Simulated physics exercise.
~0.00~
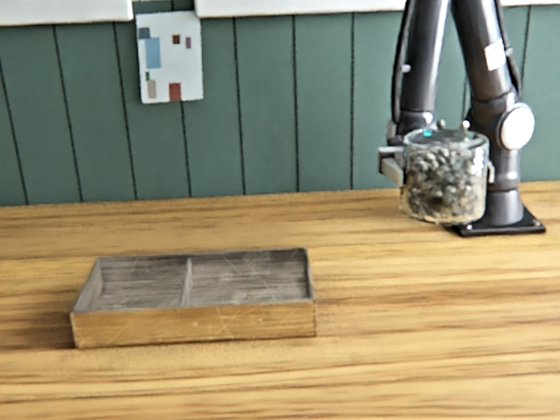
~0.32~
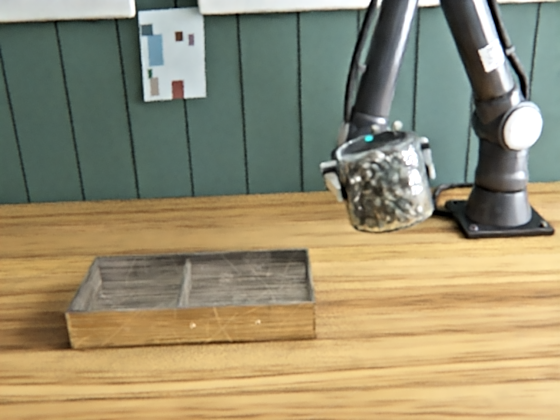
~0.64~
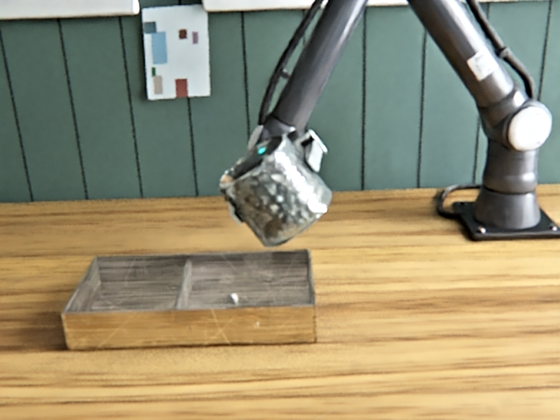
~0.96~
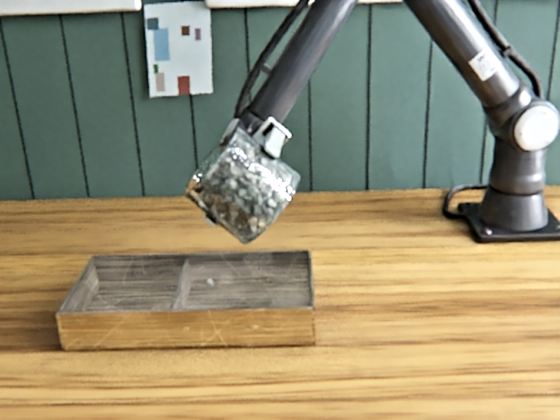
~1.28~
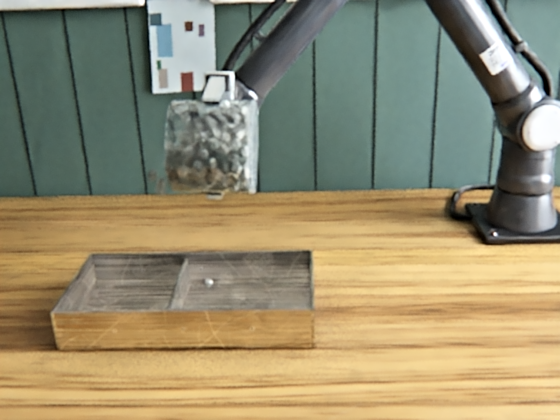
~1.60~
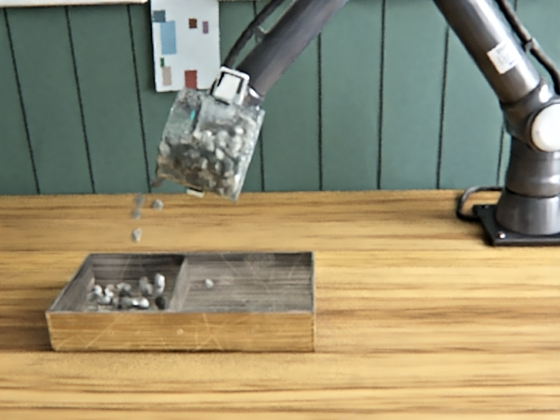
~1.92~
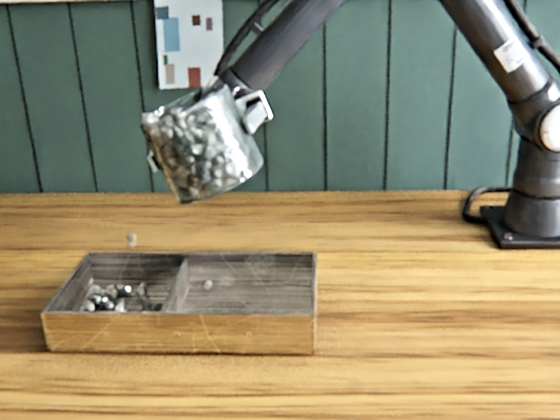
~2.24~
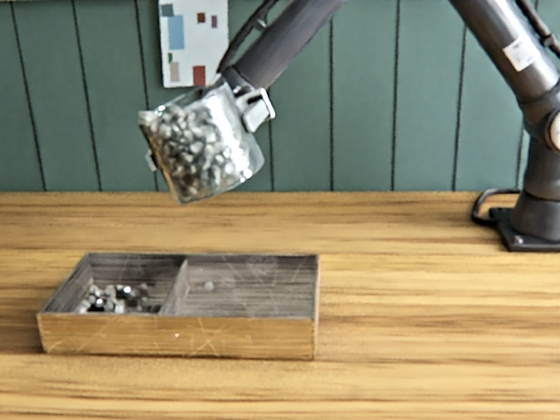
A dark robot arm holds a clear cup of small grey pebbles above a striped wooden tabletop, seen from the front and slightly above, with green panelling and a patterned sheet behind. A shallow wooden box with two compartments sits at left. The arm carries the cup leftward, tipping it as it goes, and a single pebble lands in the right compartment. Over the box, the cup tilts further and pebbles spill into the left compartment. It then tips back partway and the flow stops, leaving a small pile there while most pebbles remain in the cup.
